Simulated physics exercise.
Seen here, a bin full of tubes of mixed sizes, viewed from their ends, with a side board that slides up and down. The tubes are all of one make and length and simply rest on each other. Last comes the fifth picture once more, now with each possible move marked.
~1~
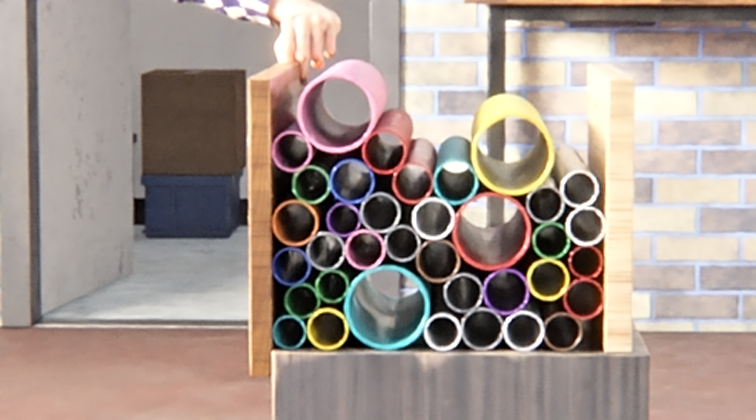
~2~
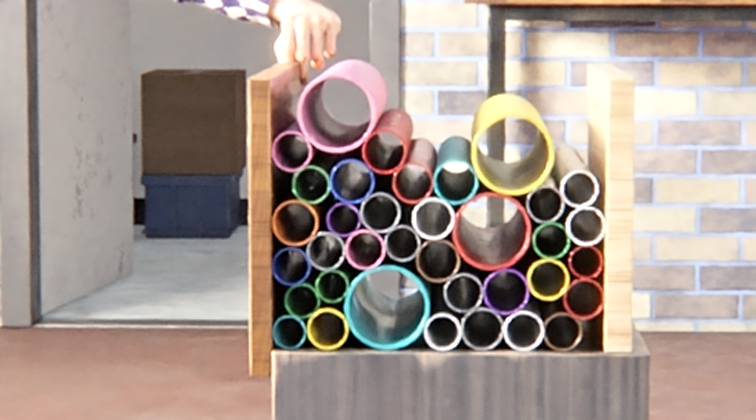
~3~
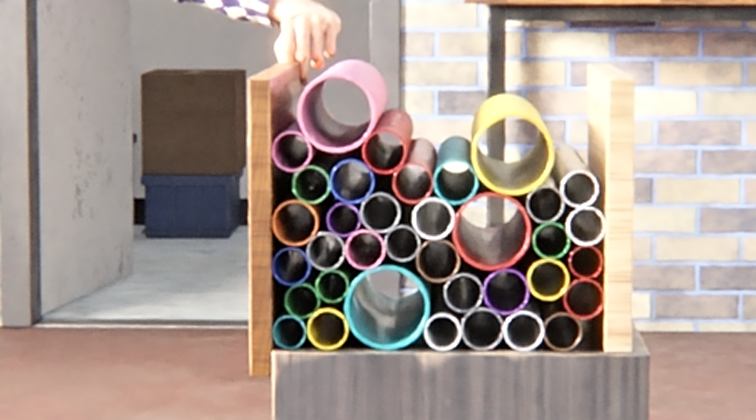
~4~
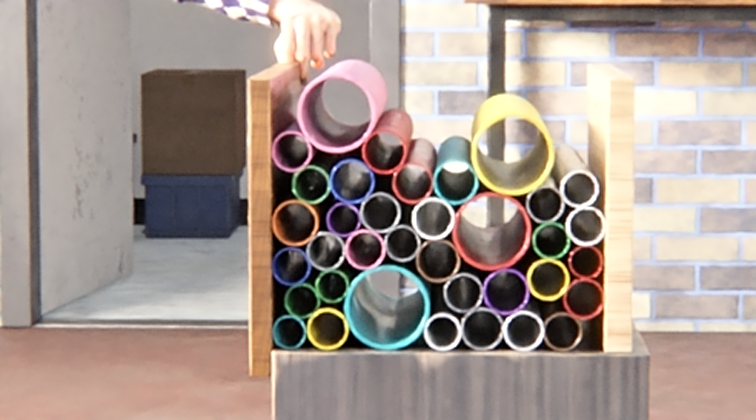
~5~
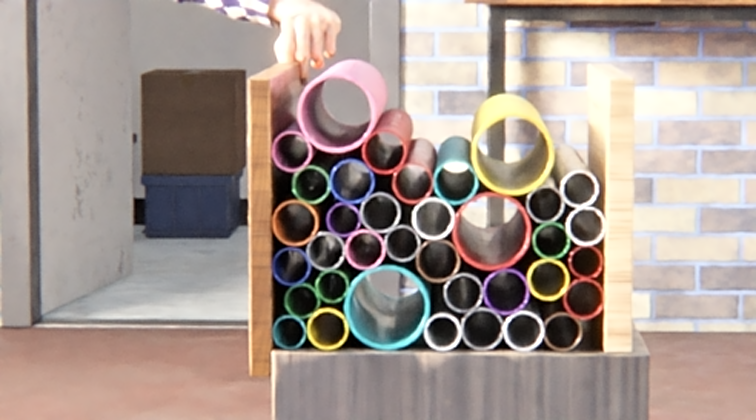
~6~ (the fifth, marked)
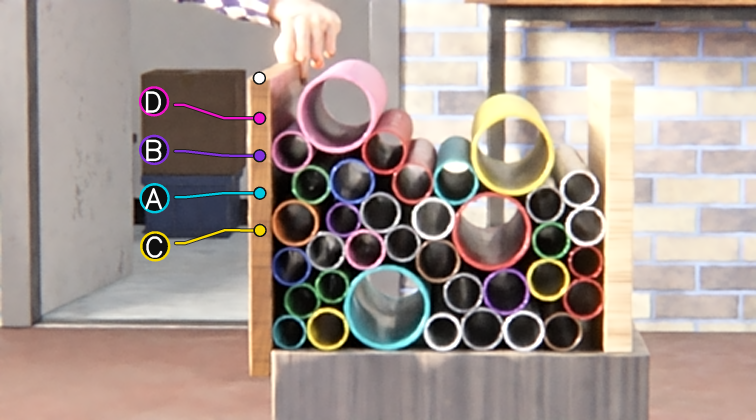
Colourful tubes of mixed sizes resting stacked in a wooden-sided bin, a hand at the left board, with nothing visibly moving.
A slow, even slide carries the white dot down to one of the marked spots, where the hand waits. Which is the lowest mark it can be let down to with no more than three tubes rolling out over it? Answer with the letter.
It can be let down to C.
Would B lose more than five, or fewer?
At B, fewer than five.
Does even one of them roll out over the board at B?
No, at B.
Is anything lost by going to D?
At D: No.
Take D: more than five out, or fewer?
Fewer than five.
On the marked copy, A at (260, 194); B at (260, 155); C at (260, 231); D at (260, 118); the white dot at (260, 78).
Following C. Soon after the start, top of the board (271, 150).
Later, top of the board (272, 228).
In the end, top of the board (272, 229), two out over the board.
As for the rest, A none out over the board; B none out over the board; D none out over the board.
